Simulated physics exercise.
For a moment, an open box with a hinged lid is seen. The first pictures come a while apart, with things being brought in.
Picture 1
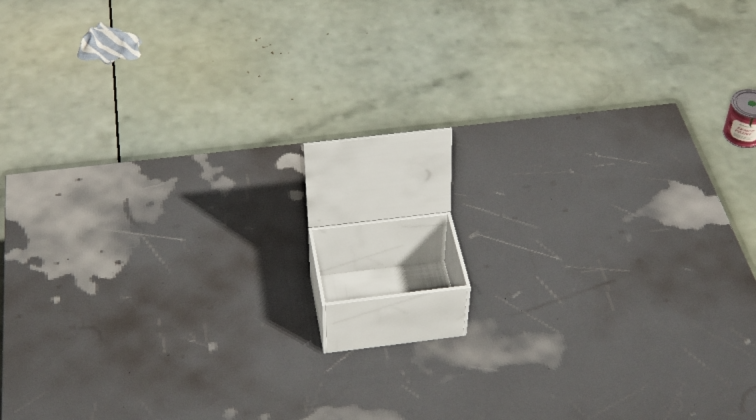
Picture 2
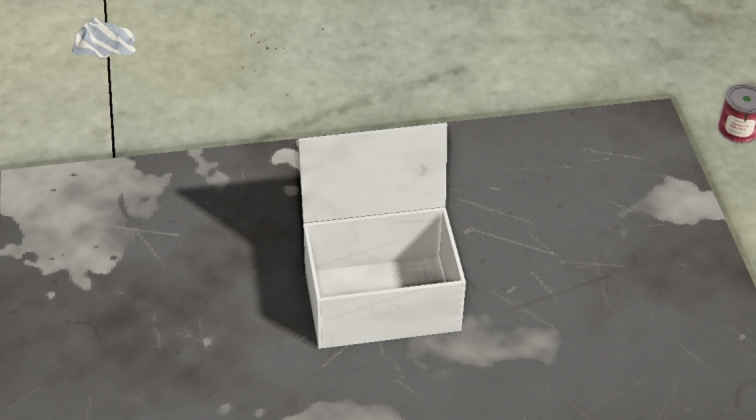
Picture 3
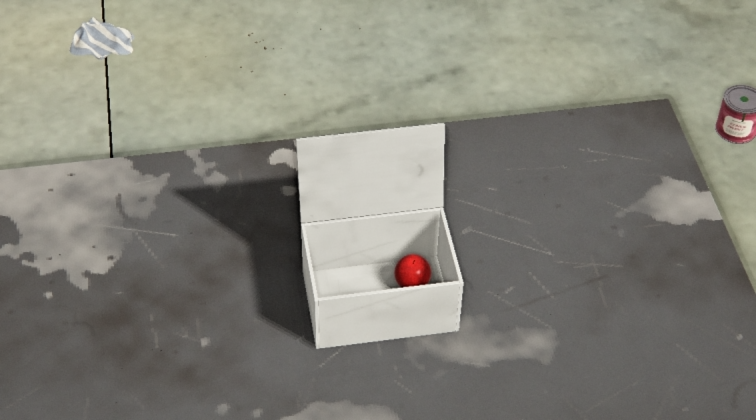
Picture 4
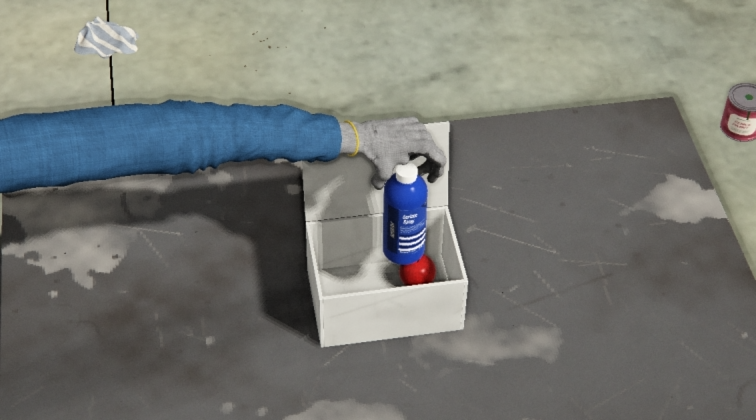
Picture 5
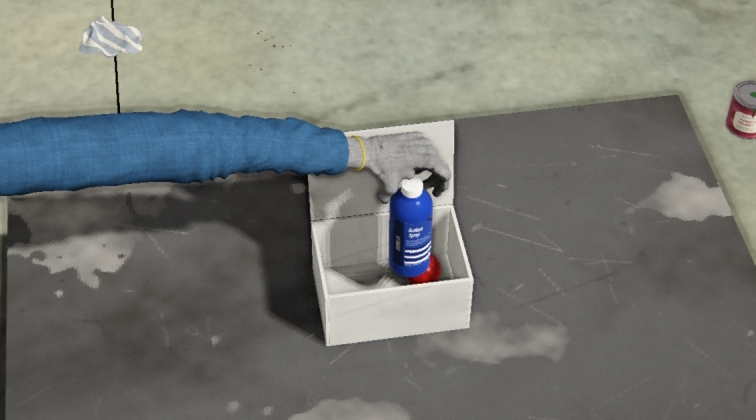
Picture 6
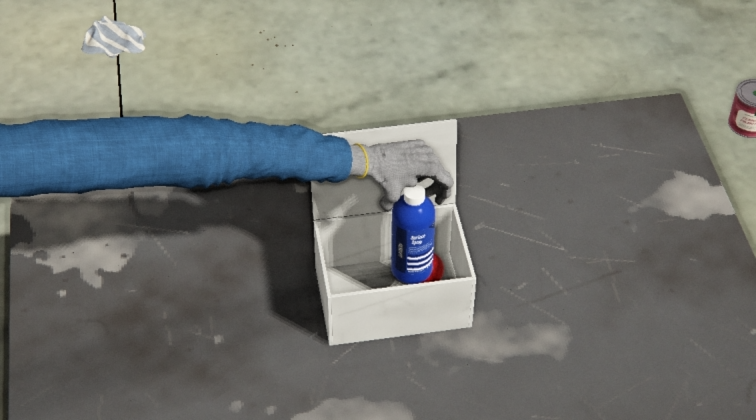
On a dark scuffed surface, an open white box holding a red apple as a gloved hand lowers a blue bottle inside.
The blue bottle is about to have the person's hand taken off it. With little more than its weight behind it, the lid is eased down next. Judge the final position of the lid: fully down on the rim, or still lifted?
Final position: Fully down on the rim.
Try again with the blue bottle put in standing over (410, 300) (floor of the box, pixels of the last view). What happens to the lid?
Result: Lid drops fully.
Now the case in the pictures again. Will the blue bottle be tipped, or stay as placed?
It tips.
Then, 1.00 s on from there, lid starting down; blue bottle turned 71° from how it was put near (374, 275); red apple shifted a little.
Then, 1.80 s on from there, lid 42° above the rim; blue bottle turned 71° from how it was put near (374, 275); red apple shifted a little.
In the end, lid shut; toppled in the box, blue bottle; red apple unmoved. At the end, from the last picture's camera, blue bottle near (374, 275).
